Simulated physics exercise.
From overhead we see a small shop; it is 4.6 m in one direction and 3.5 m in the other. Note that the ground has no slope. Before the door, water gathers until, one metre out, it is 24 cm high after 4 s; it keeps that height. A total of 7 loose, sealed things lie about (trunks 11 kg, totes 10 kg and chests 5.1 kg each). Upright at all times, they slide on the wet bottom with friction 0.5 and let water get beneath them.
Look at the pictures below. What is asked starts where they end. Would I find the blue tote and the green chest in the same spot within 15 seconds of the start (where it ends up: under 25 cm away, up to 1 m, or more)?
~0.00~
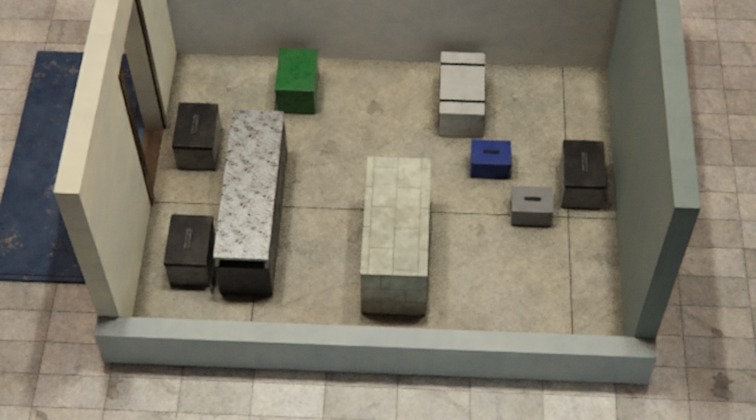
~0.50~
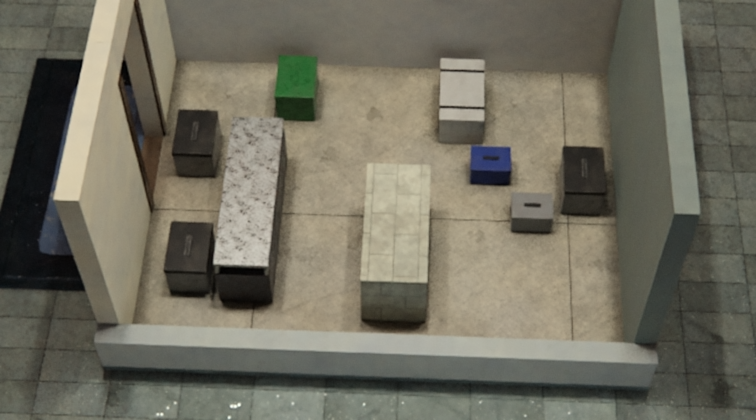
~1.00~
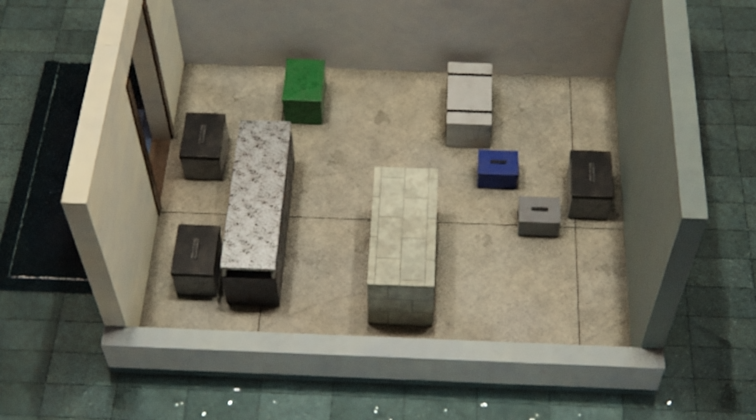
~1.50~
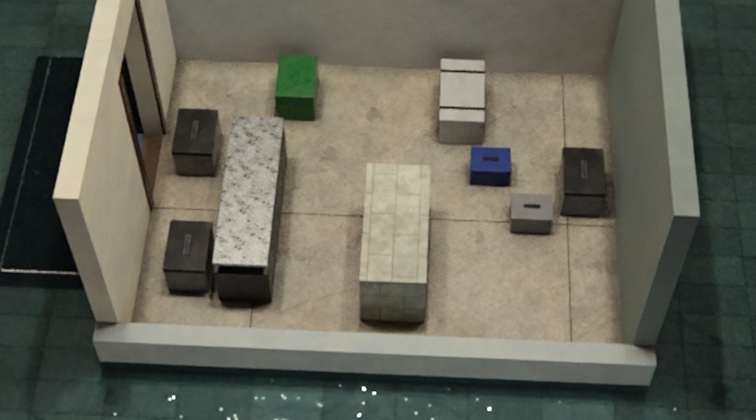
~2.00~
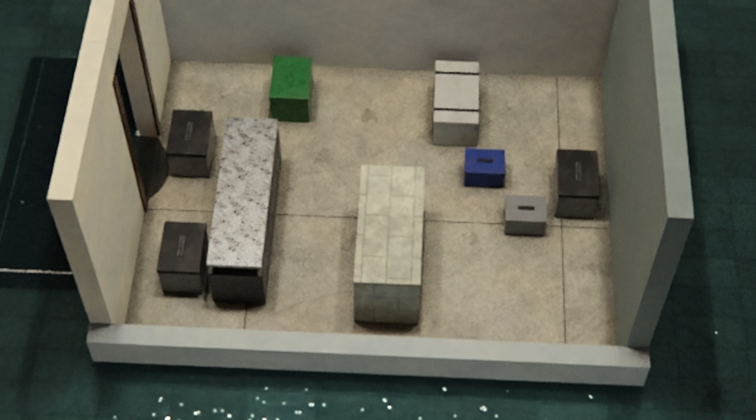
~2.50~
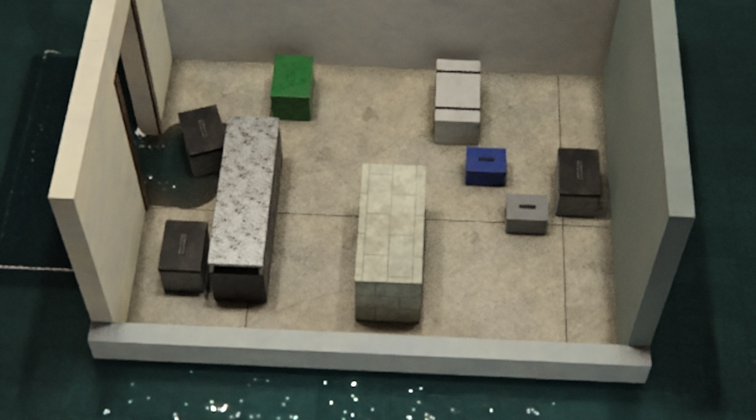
The blue tote shifts slightly, the green chest goes a long way.
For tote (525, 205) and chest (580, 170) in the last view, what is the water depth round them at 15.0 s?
Close to 9 and 15 centimetres.
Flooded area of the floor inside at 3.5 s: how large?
Wet area: Approx. 2.5 m2.
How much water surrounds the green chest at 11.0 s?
Depth approx. 7 cm.
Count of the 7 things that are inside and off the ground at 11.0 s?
It comes to 5 of them.
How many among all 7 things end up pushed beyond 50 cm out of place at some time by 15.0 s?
I make it 7.
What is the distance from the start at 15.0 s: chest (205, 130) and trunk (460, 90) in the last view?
Respectively 350 and 200 cm.
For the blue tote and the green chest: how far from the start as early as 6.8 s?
About 0 and 200 cm by then.
After 3.5 s the blue tote is near (486, 160), 0.0 m from its start, aground; the green chest is near (292, 76), 0.0 m from its start, aground; 0 afloat.
After 6.8 s the blue tote is near (486, 160), 0.0 m from its start, aground; the green chest is near (496, 104), 2.1 m from its start, afloat; 3 afloat.
After 11.0 s the blue tote is near (485, 161), 0.0 m from its start, aground; the green chest is near (535, 163), 2.7 m from its start, afloat; 5 afloat.
After 15.0 s the blue tote is near (537, 193), 0.6 m from its start, afloat; the green chest is near (497, 191), 2.5 m from its start, afloat; 7 afloat.
